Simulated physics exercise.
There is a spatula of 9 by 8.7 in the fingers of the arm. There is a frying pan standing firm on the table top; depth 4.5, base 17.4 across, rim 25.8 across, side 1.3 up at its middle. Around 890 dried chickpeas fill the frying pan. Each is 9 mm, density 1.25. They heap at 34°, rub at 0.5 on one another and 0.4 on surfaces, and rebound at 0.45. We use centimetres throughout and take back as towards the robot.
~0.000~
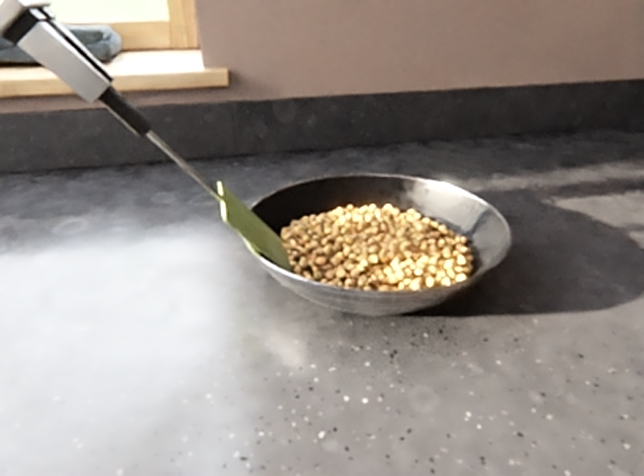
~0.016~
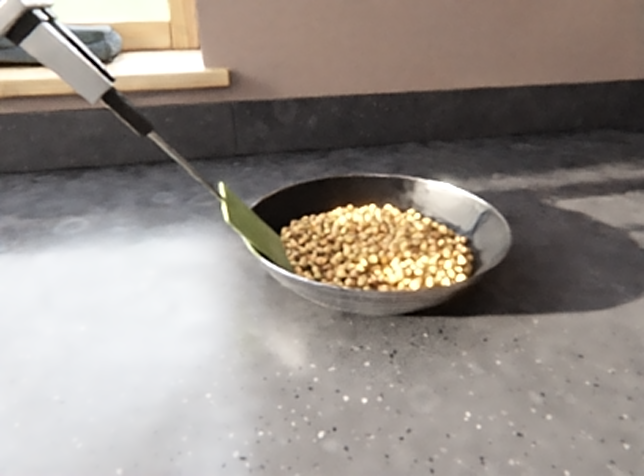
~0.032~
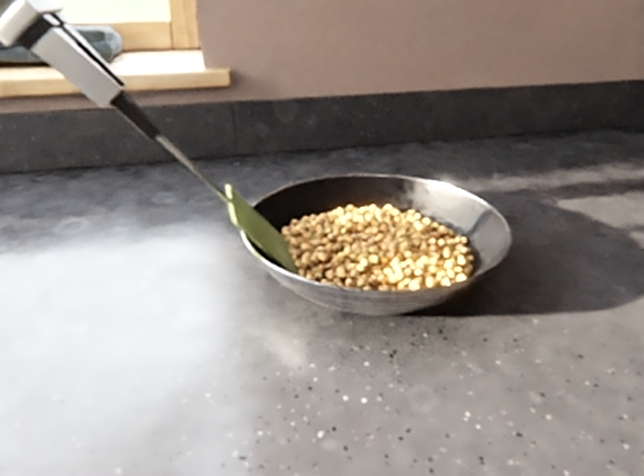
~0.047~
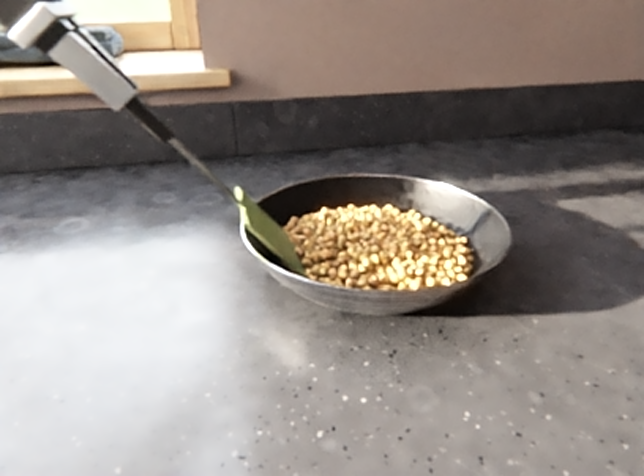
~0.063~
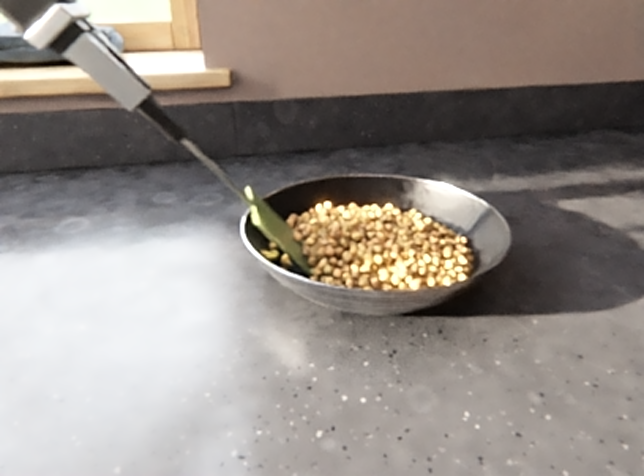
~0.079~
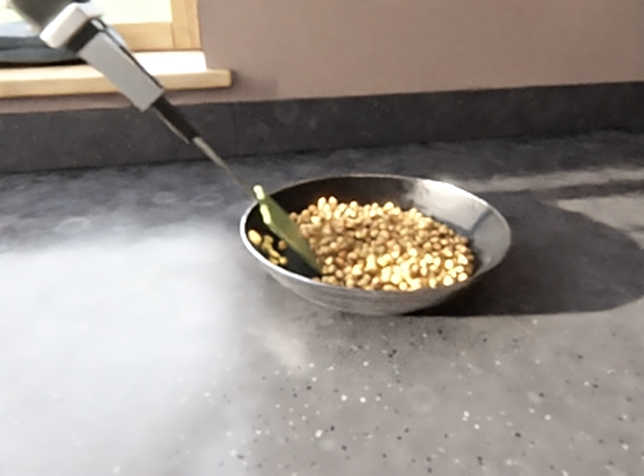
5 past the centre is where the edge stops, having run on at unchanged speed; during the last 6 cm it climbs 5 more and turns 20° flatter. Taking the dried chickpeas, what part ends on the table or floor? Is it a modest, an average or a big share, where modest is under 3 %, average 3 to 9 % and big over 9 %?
Modest.
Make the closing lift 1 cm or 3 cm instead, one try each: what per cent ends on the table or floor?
0 and 0 per cent.
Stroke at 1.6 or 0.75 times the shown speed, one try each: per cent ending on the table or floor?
Try one about 10 %, try two about 0 %.
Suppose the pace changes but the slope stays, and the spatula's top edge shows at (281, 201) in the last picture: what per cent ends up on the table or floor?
About 10 percent.
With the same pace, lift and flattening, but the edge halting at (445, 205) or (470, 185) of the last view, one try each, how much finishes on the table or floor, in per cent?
Respectively about 5 and 15 percent end on the table or floor.
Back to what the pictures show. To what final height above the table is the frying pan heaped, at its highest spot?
About 5.0 cm above the table.
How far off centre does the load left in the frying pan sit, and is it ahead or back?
The kept load is shifted forward by about 4.0 cm.
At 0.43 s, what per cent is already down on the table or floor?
It is near 0 percent.
After 0.14 s, sloping 51°, highest piece 10 above the table; 887 in the frying pan, 1 on the blade or in flight.
After 0.20 s, sloping 41°, highest piece 11 above the table; 886 in the frying pan, 2 on the blade or in flight.
After 0.43 s, sloping 31°, highest piece 5 above the table; 879 in the frying pan, 6 on the table or floor, 3 on the blade or in flight.
After 1.48 s, sloping 31°, highest piece 5 above the table; 877 in the frying pan, 11 on the table or floor.
In the end, 877 in the frying pan, 11 on the table or floor. That is 1 % on the table or floor.
